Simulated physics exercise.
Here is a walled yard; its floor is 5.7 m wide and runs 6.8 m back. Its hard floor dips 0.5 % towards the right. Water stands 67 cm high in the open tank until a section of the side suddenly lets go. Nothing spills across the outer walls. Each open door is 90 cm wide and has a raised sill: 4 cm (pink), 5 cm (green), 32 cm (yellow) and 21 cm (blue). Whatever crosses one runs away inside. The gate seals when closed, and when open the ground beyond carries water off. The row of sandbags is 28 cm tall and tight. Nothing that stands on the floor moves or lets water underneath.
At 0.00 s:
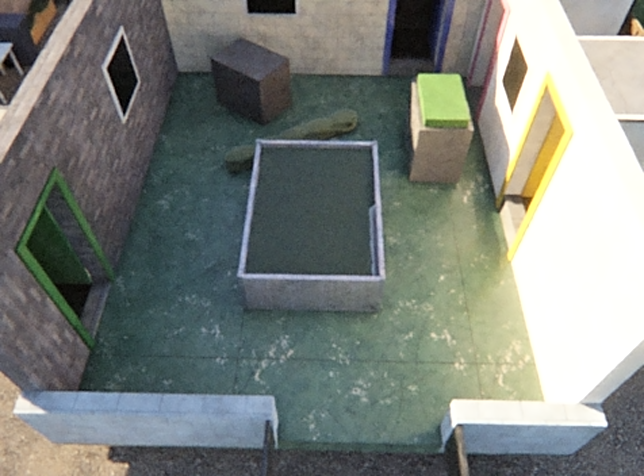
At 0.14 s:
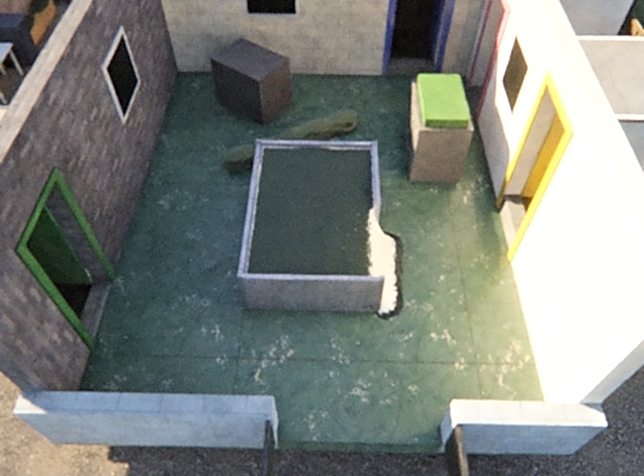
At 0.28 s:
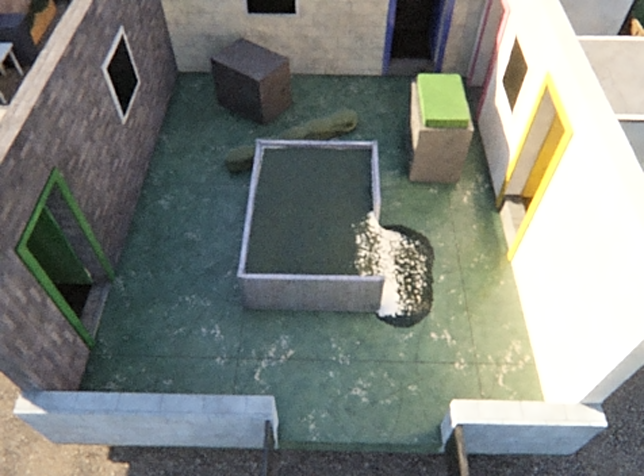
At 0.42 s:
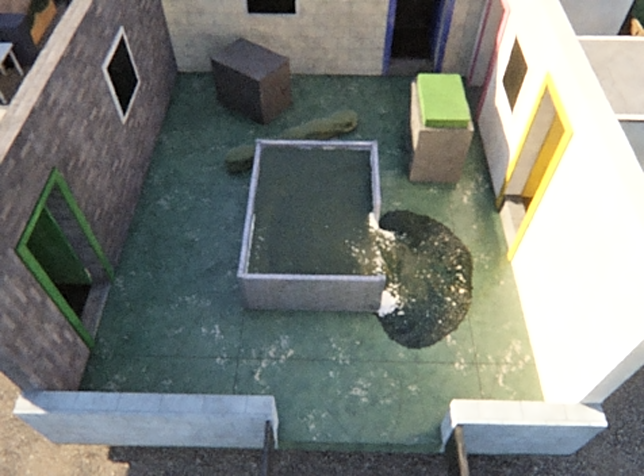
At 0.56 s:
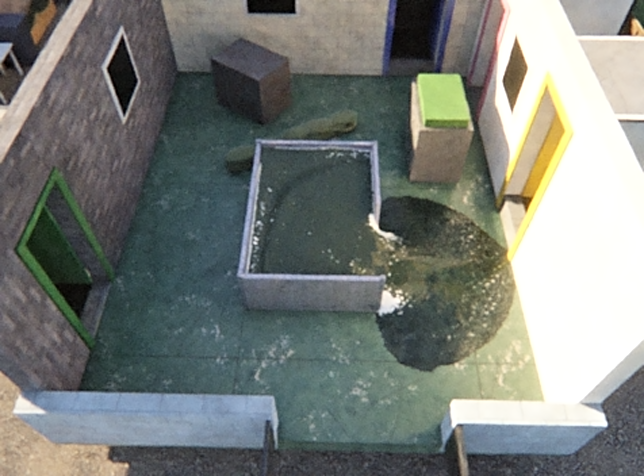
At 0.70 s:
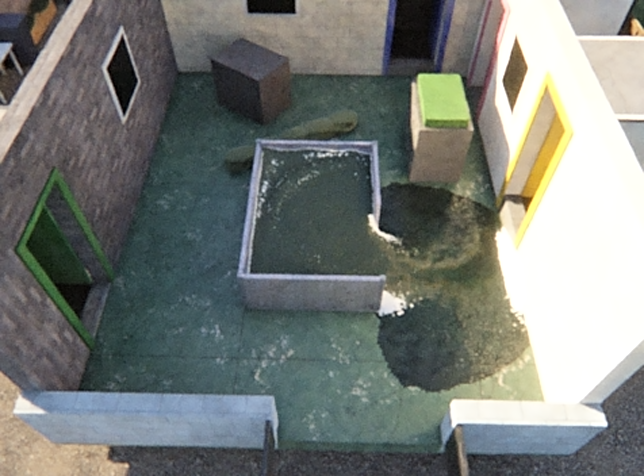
Water pours from a gap in the right side of a grey-rimmed open tank in a walled yard, seen from high above by a still camera. A dark block and a green-topped box stand behind it, with a green-framed doorway left and a yellow-framed one right. White froth bursts out, then a dark, rippling sheet spreads rightward across the green floor to the pale wall.
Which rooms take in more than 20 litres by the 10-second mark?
Within that time: At the pink door it passes the limit; at the green door it passes the limit; at the yellow door it does not reach the limit; at the blue door it does not reach the limit.
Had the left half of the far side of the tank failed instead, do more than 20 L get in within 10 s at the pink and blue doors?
Then: Pink past it, blue below.
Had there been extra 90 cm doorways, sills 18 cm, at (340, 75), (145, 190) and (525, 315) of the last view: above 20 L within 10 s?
In turn: Below, not over, above.
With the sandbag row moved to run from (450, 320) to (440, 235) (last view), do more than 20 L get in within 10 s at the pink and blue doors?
Then: Pink past it, blue below.
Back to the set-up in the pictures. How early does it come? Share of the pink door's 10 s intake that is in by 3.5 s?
About 10 per cent.
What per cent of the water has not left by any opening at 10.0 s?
About 80 per cent.
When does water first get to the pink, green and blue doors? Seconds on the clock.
Pink 2.0 s, green 3.8 s, blue 2.6 s.
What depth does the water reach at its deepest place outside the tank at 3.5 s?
Up to some 28 cm.
After 1.4 s water covers 20 % of the floor and is deepest (45 cm) near (547, 425); pink door not reached, green door not reached, yellow door 30 cm at the sill, 0 L in, blue door not reached.
After 2.2 s water covers 25 % of the floor and is deepest (47 cm) near (547, 425); pink door 3 cm at the sill, 0 L in, green door not reached, yellow door 27 cm at the sill, 2 L in, blue door not reached.
After 3.5 s water covers 50 % of the floor and is deepest (28 cm) near (500, 283); pink door 8 cm at the sill, 7 L in, green door not reached, yellow door 21 cm at the sill, 2 L in, blue door 15 cm at the sill, 0 L in.
After 6.0 s water covers 75 % of the floor and is deepest (18 cm) near (532, 425); pink door 9 cm at the sill, 35 L in, green door 11 cm at the sill, 42 L in, yellow door 12 cm at the sill, 3 L in, blue door 10 cm at the sill, 0 L in.
After 10.0 s water covers 95 % of the floor and is deepest (12 cm) near (245, 119); pink door 7 cm at the sill, 70 L in, green door 7 cm at the sill, 77 L in, yellow door 7 cm at the sill, 3 L in, blue door 8 cm at the sill, 0 L in.
